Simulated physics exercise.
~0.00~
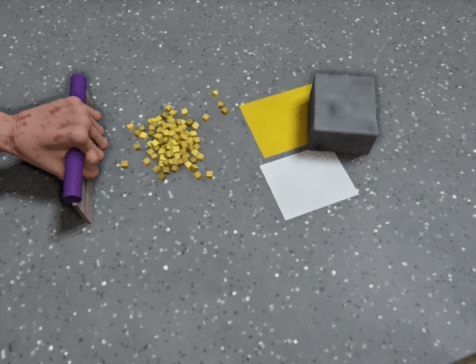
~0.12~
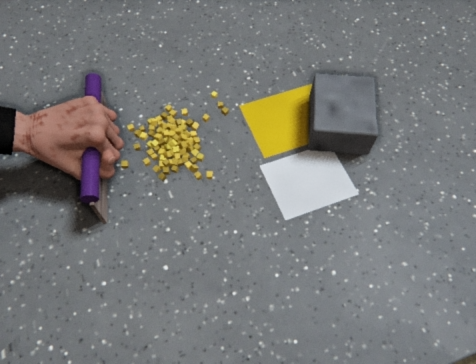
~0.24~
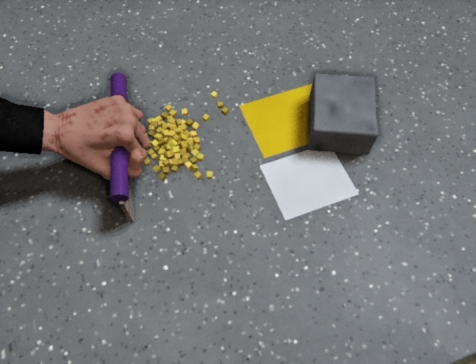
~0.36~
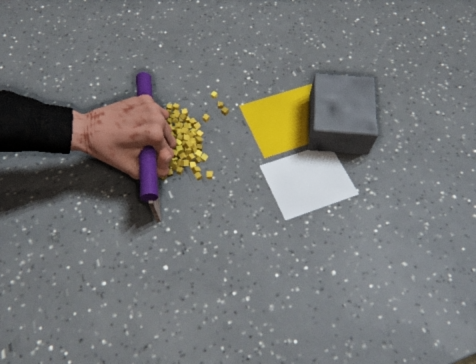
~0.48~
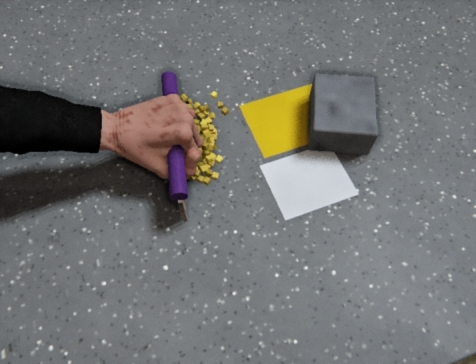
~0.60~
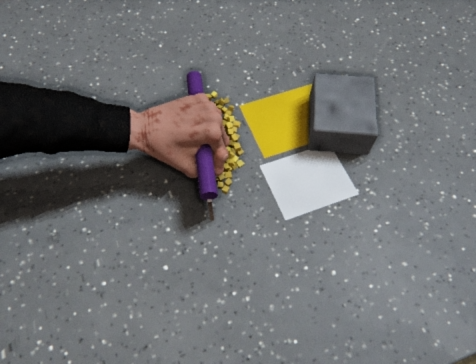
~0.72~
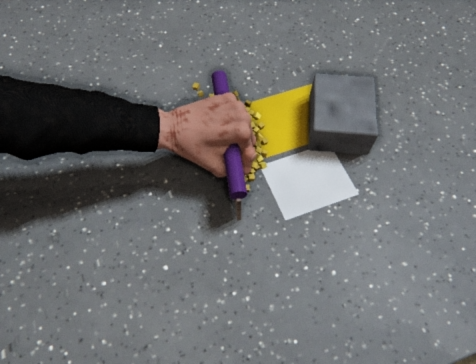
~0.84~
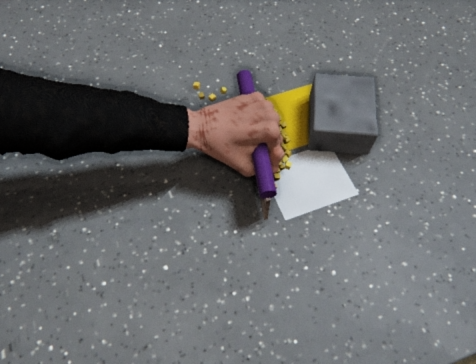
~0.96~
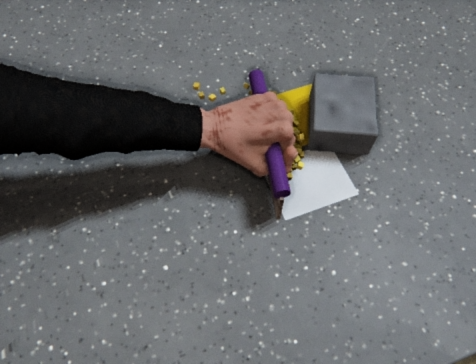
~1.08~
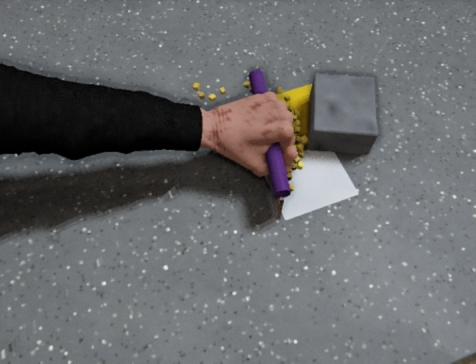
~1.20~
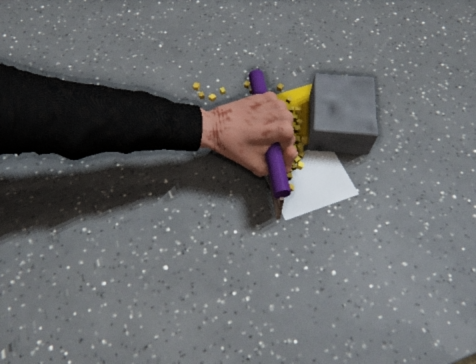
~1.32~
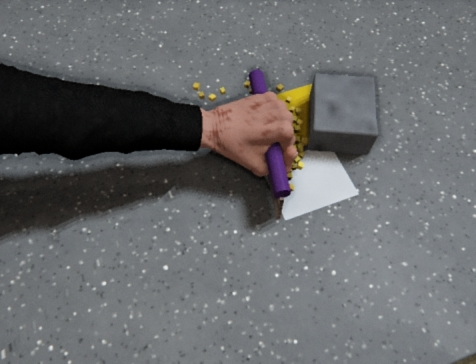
To begin with, a hand at the left holds a purple-handled scraper upright beside a loose pile of small yellow cubes on a speckled grey surface. The hand slides the scraper to the right, and the blade meets the pile and gathers it into a narrower band. The sleeved arm reaches further in as the cubes are pushed toward a yellow sheet, a white sheet and a grey block. The scraper crosses onto the sheets, then stops short of the block. The hand stays there, with most cubes on the yellow sheet, some on the white, and a few stragglers left behind.
